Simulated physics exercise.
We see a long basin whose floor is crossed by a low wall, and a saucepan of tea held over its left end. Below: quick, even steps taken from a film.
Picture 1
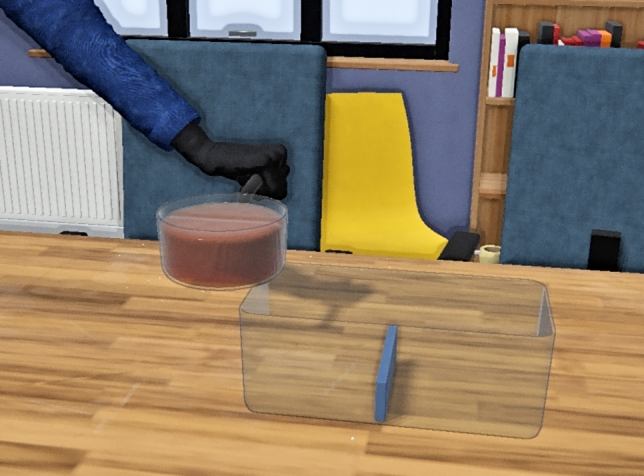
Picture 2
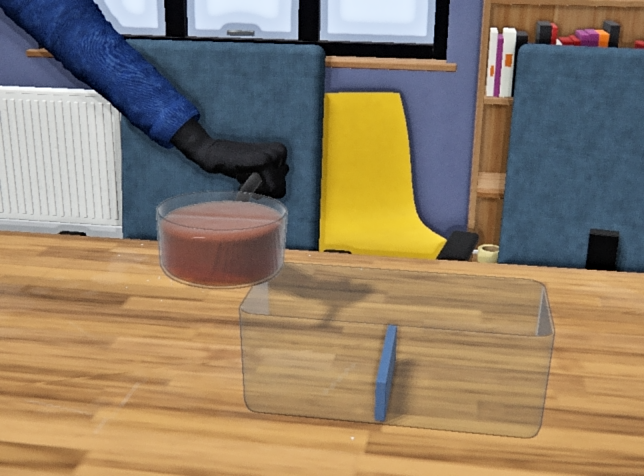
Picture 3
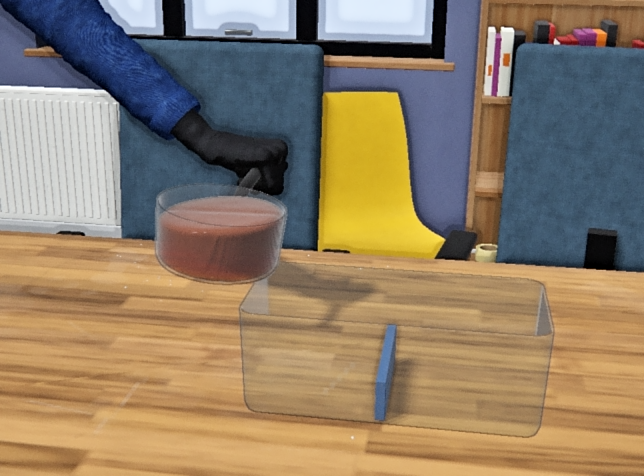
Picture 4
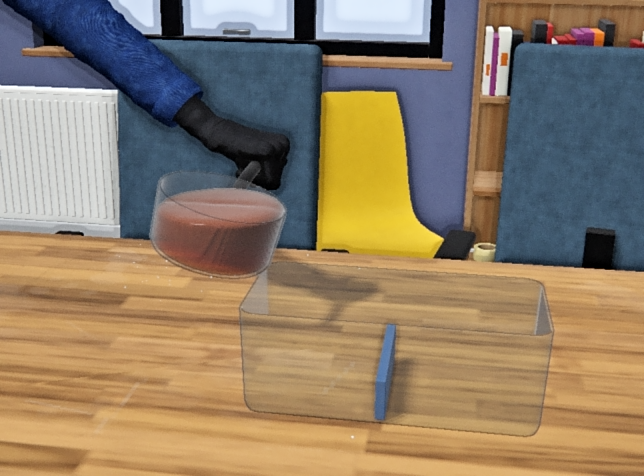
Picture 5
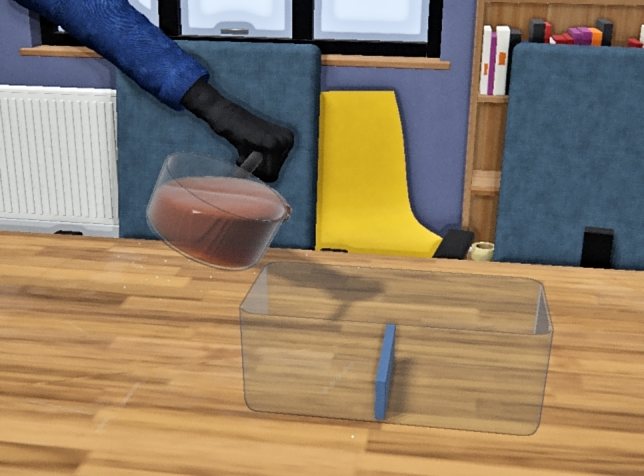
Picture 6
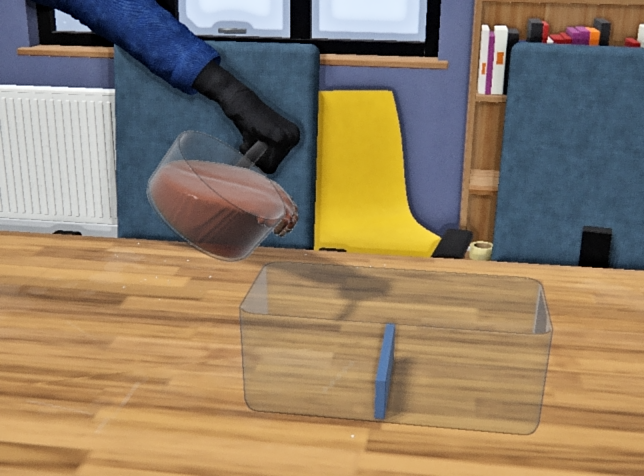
In the video, a gloved hand holds a clear pan of reddish-brown liquid above the left end of a transparent basin with a low blue wall inside, gradually tilting it rightward until some liquid passes over the rim.
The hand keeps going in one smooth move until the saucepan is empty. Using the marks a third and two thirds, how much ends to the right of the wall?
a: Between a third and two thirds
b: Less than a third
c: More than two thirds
The answer is a.
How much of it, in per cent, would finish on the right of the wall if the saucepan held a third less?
Roughly 30 in a hundred.
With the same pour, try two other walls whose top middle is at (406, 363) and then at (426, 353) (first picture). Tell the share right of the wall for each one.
In order, near 20 and 5 in a hundred.
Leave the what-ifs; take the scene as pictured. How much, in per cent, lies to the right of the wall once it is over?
I'd say close to 45 per cent.
A moment on, the saucepan is tipped right over and 27 per cent is still to pour, 19 is left of the wall and 0 right of it.
Next, the saucepan is tipped right over and 1 per cent is still to pour, 38 is left of the wall and 56 right of it.
Then the saucepan is tipped right over and 0 per cent is still to pour, 45 is left of the wall and 35 right of it.
Later the saucepan is tipped right over and 0 per cent is still to pour, 52 is left of the wall and 44 right of it.
In the end 53 per cent lies left of the wall, 44 right of it and 4 outside.
